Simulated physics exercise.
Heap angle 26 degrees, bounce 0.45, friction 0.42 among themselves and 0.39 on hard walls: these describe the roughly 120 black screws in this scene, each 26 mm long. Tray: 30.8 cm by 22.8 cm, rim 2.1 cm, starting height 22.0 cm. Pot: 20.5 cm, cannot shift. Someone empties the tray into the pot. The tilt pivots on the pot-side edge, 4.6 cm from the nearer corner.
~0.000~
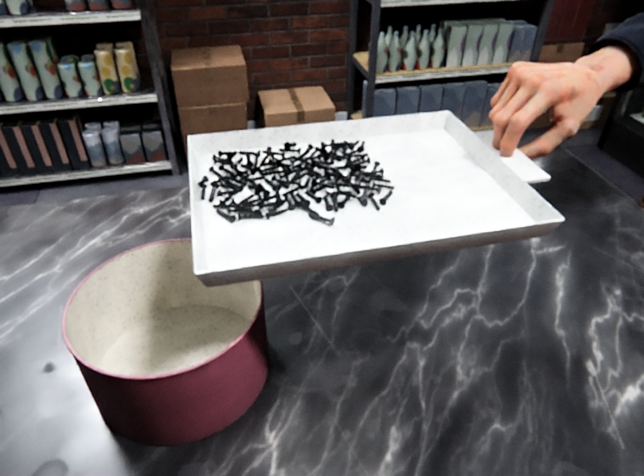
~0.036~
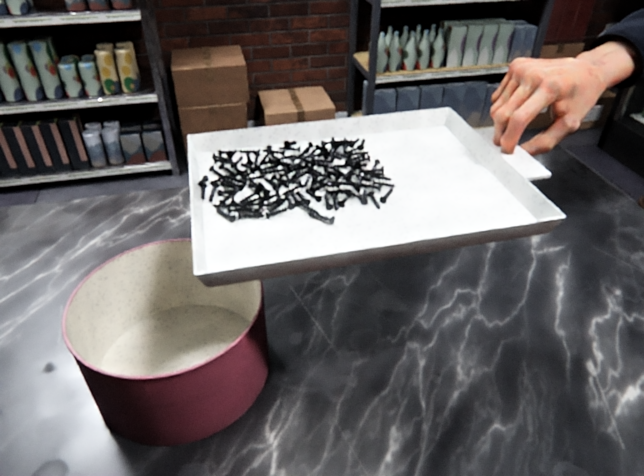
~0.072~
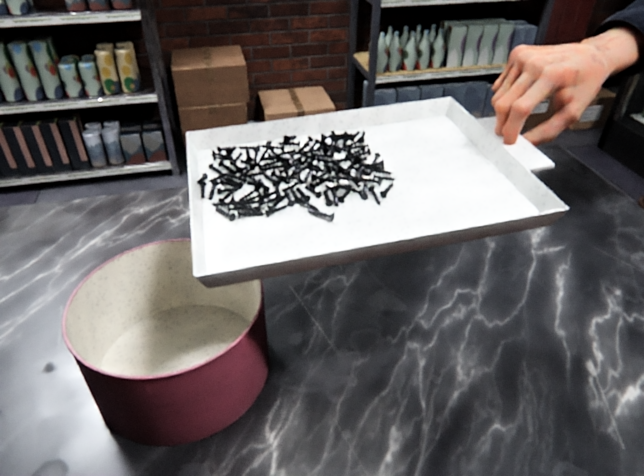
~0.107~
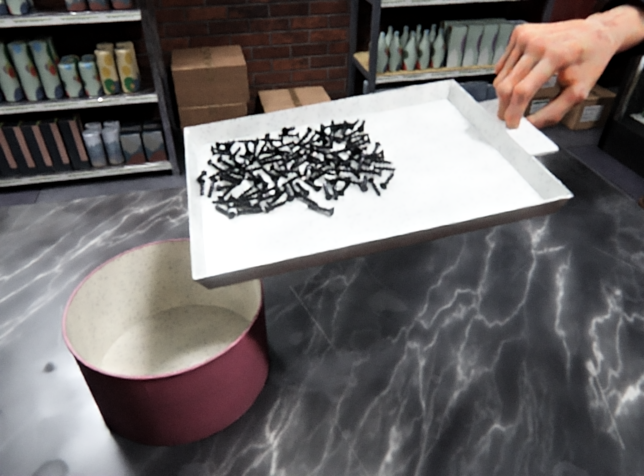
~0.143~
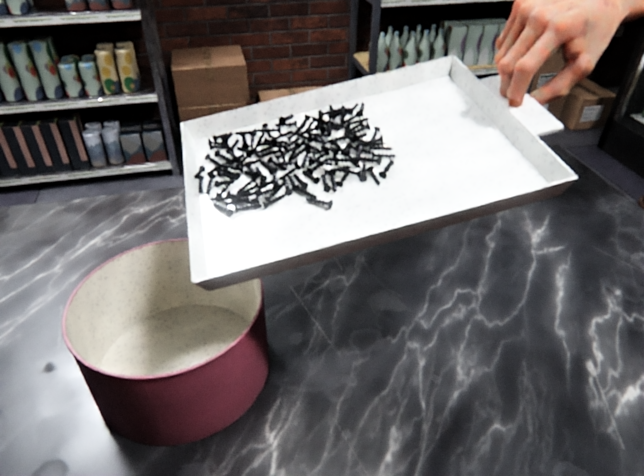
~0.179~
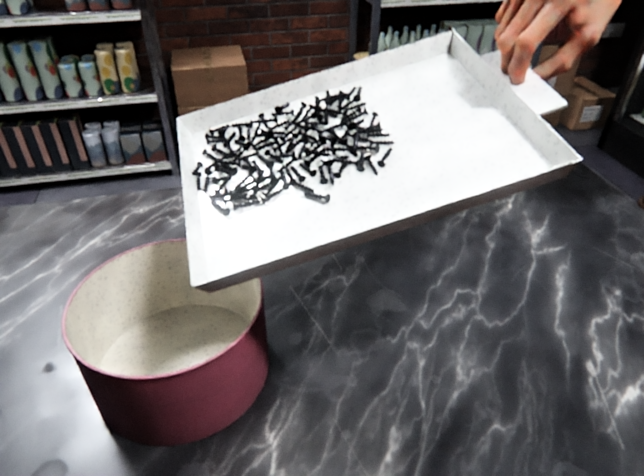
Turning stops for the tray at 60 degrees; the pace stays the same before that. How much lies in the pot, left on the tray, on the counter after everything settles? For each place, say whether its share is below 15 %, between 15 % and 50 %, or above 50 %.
In order: Pot: A sizeable amount; tray: A sizeable amount; counter: A sizeable amount.
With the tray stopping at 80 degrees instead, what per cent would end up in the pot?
That comes out at some 30 per cent.
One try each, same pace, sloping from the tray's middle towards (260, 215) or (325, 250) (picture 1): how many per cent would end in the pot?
That would be close to 50 per cent and then close to 0 per cent.
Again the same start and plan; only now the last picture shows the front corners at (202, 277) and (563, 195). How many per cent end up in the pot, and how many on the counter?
Final per cent - pot 0, counter 60.
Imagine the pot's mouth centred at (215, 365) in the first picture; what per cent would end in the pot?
About 65 per cent.
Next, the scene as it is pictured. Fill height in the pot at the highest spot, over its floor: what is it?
Roughly 1.5 centimetres.
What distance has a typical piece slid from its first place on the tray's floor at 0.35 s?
I'd say close to 1 centimetres.
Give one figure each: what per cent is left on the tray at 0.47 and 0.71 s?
Estimates: 100; 50.
After 0.35 s, tilt 39 degrees; the tray holds 100 %, the pot 0 %.
After 0.47 s, tilt 55 degrees; the tray holds 100 %, the pot 0 %.
Then, at 0.71 s, tilt 60 degrees; the tray holds 50 %, the pot 5 %.
At rest (2.0 s), pot 35 %, tray 30 %, counter 35 %.
